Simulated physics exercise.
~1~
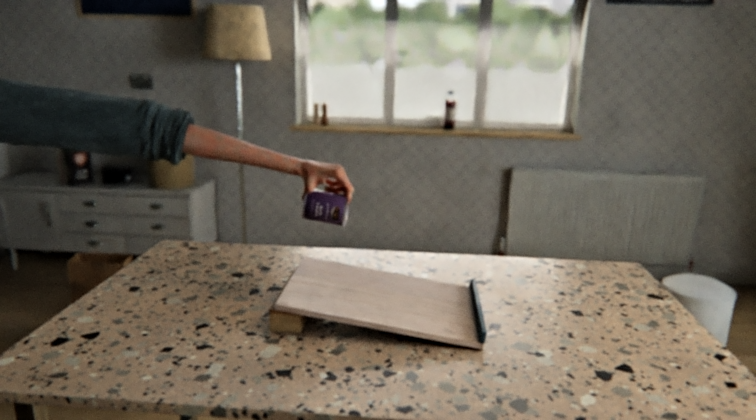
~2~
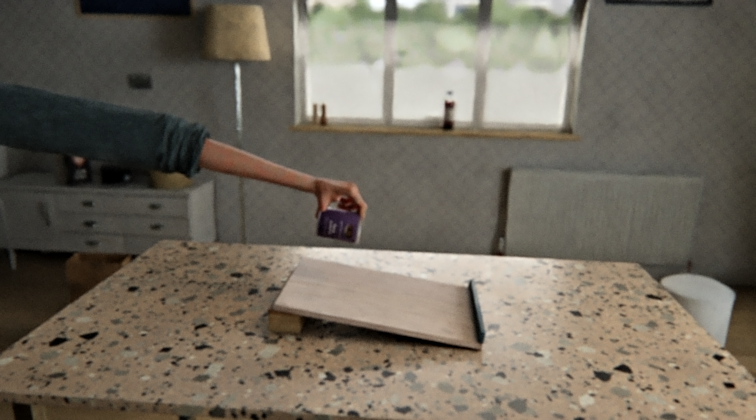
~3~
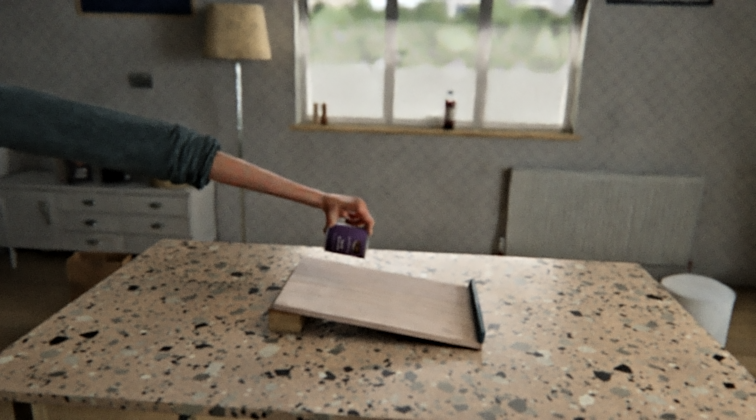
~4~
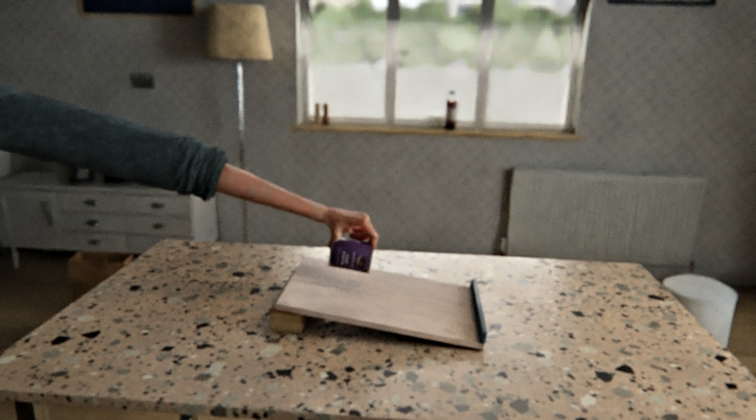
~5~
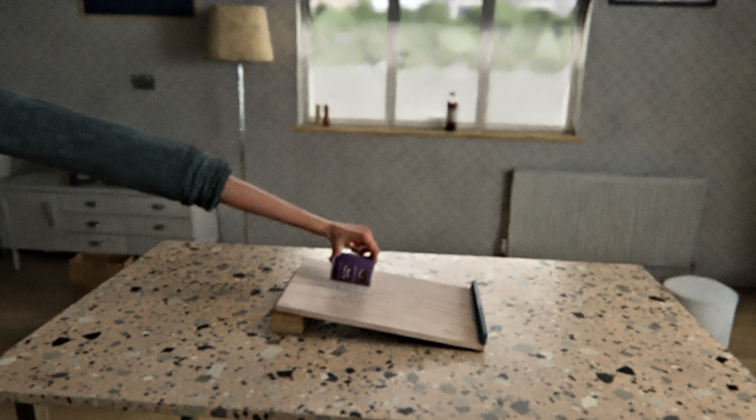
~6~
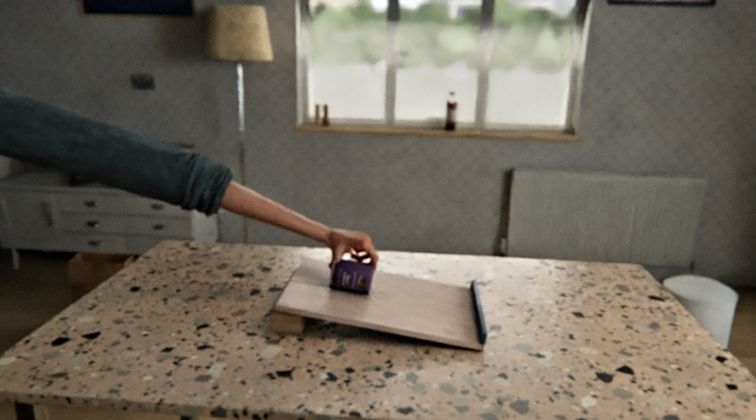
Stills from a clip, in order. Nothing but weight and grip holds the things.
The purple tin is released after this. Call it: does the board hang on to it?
Yes, it stays where it was left.
Then, 0.20 s past the last view, nothing moves.
Then, 0.40 s past the last view, purple tin resting near (353, 275).
Finally, it is still in place. Final places as the last picture's camera would see them, purple tin near (353, 275). The purple tin remains at rest.
